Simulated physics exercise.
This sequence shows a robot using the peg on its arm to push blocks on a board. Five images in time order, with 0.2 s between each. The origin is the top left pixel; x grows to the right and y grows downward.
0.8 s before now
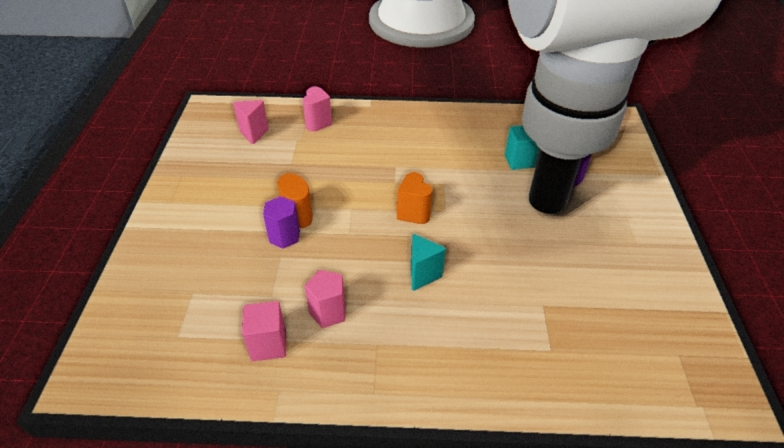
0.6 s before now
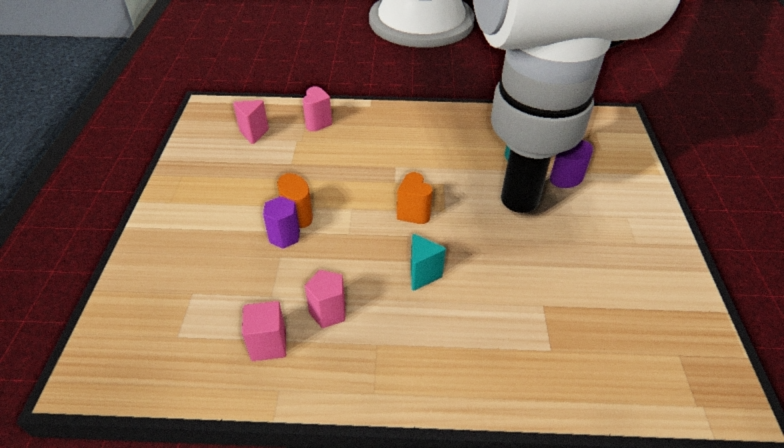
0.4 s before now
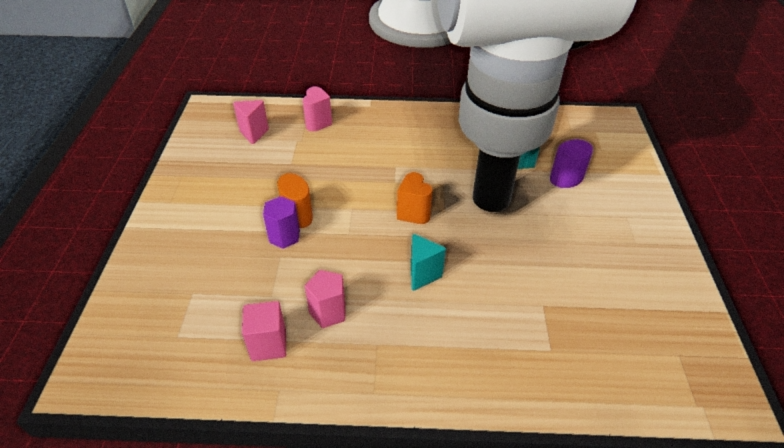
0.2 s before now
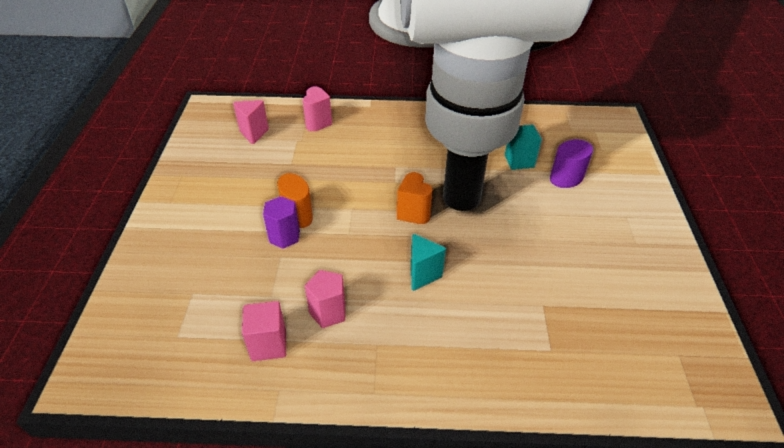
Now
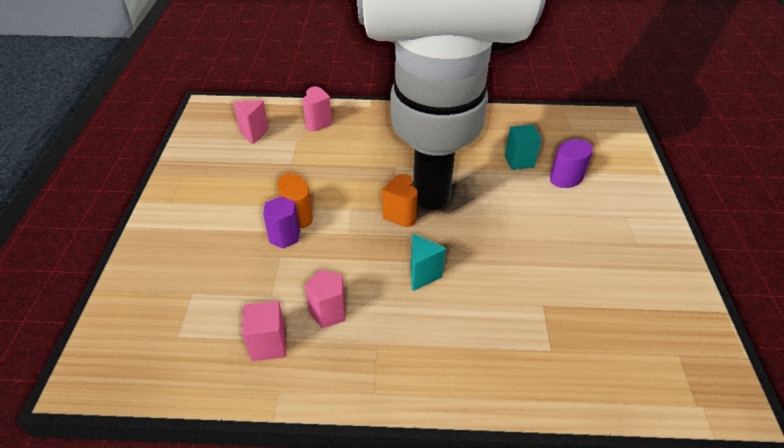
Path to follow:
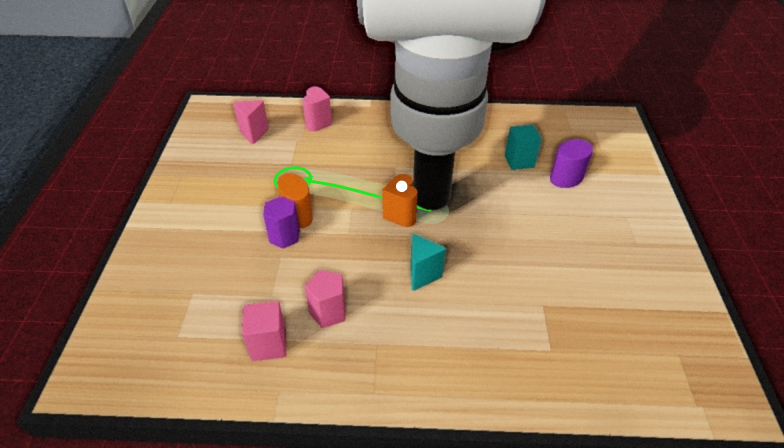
The clip shows a robot arm with a black peg moving left across a wooden board scattered with pink, purple, orange and turquoise blocks, then nudging an orange block slightly left while the other blocks stay still.
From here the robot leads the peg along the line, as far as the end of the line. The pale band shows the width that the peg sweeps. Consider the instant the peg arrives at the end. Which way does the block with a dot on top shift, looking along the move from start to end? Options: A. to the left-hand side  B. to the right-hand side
The answer is A.
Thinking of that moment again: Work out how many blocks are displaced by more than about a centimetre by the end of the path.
Total: One.
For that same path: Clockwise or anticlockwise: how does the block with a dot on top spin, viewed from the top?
The answer is counter-clockwise.
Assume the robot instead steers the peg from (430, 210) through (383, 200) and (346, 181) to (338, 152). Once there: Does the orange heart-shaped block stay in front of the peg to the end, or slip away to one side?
As far as I can tell, the orange heart-shaped block has dropped away to the side or behind.
The line goes from (430, 210) over (361, 192) to (293, 179); the dot is on the orange heart-shaped block.
What follows on the original path. One third of the way, peg (383, 186); orange heart-shaped block (367, 187), turned 50° anticlockwise.
Two thirds of the way, peg (337, 175); orange heart-shaped block (364, 187), turned 65° anticlockwise.
At the end, peg (291, 168); orange oval block unmoved; orange heart-shaped block (364, 187), turned 65° anticlockwise.
